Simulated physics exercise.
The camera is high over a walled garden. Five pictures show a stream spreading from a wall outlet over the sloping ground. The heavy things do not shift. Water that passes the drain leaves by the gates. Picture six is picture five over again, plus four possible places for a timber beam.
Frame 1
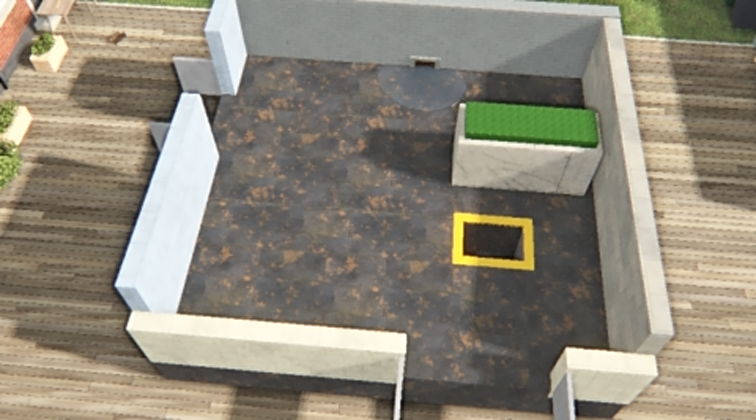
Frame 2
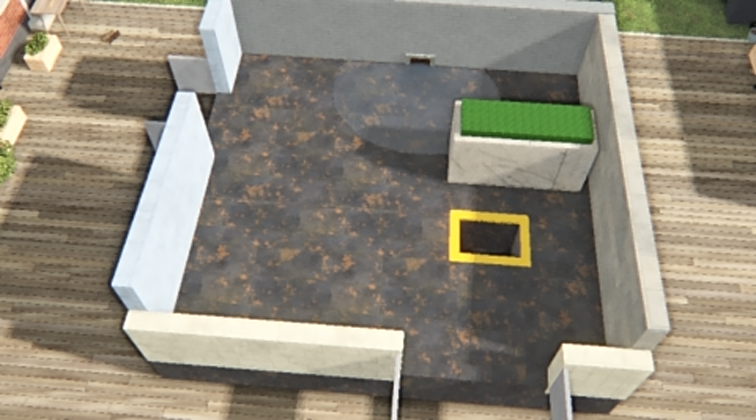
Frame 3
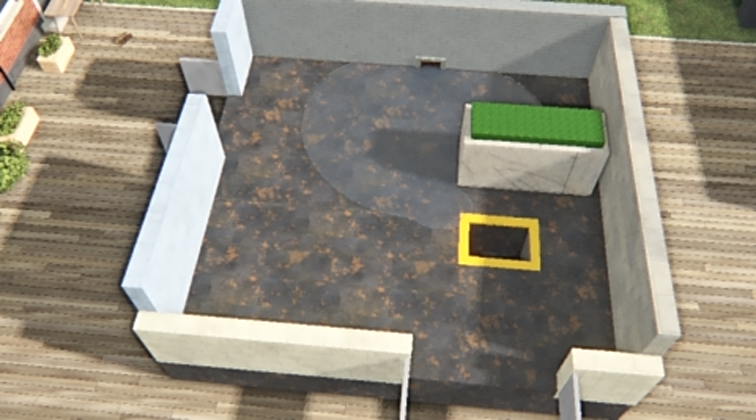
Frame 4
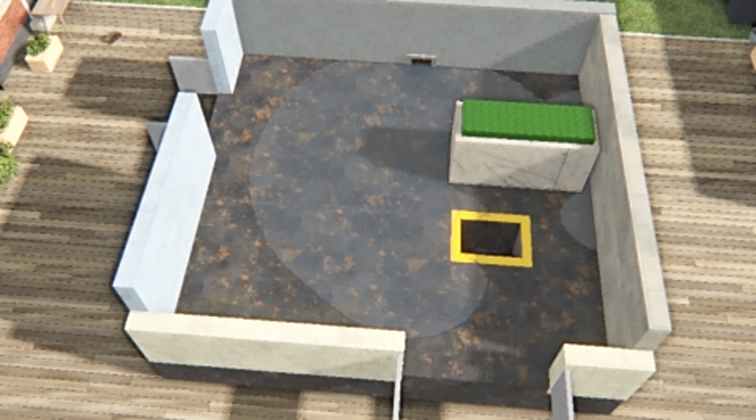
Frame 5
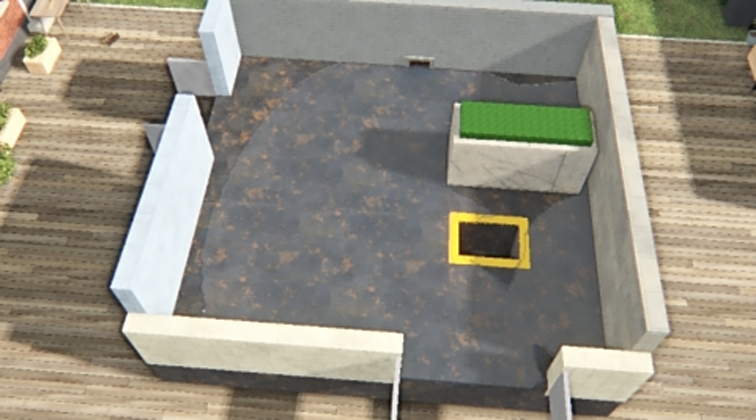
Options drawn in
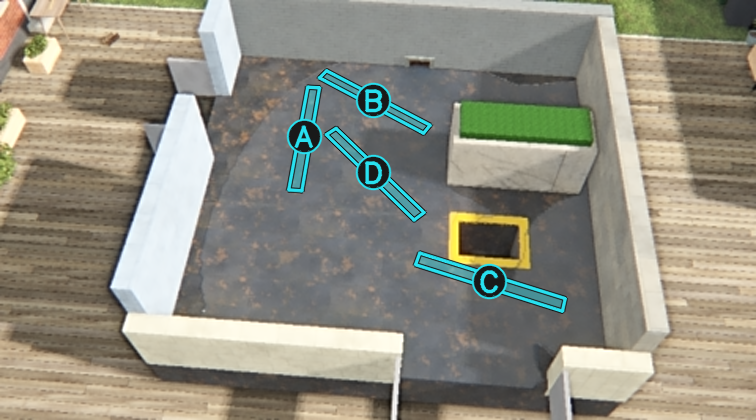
Water spreading from a small opening in the back wall across the dark floor of a walled garden, reaching a yellow-edged gully.
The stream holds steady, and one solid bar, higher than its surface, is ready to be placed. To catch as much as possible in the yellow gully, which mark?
Take D.
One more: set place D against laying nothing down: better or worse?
Place D is better.
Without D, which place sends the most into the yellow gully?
C it is.
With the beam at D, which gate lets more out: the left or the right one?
The right gate.
In cyan, A from (295, 190) to (313, 87); B from (323, 74) to (426, 129); C from (417, 258) to (563, 304); D from (331, 131) to (419, 216).
For place A, about 7 % of the stream goes into the yellow gully, about 91 % out by the gates.
For place B, about 7 % of the stream goes into the yellow gully, about 87 % out by the gates.
For place C, about 15 % of the stream goes into the yellow gully, about 83 % out by the gates.
For place D, about 50 % of the stream goes into the yellow gully, about 49 % out by the gates.
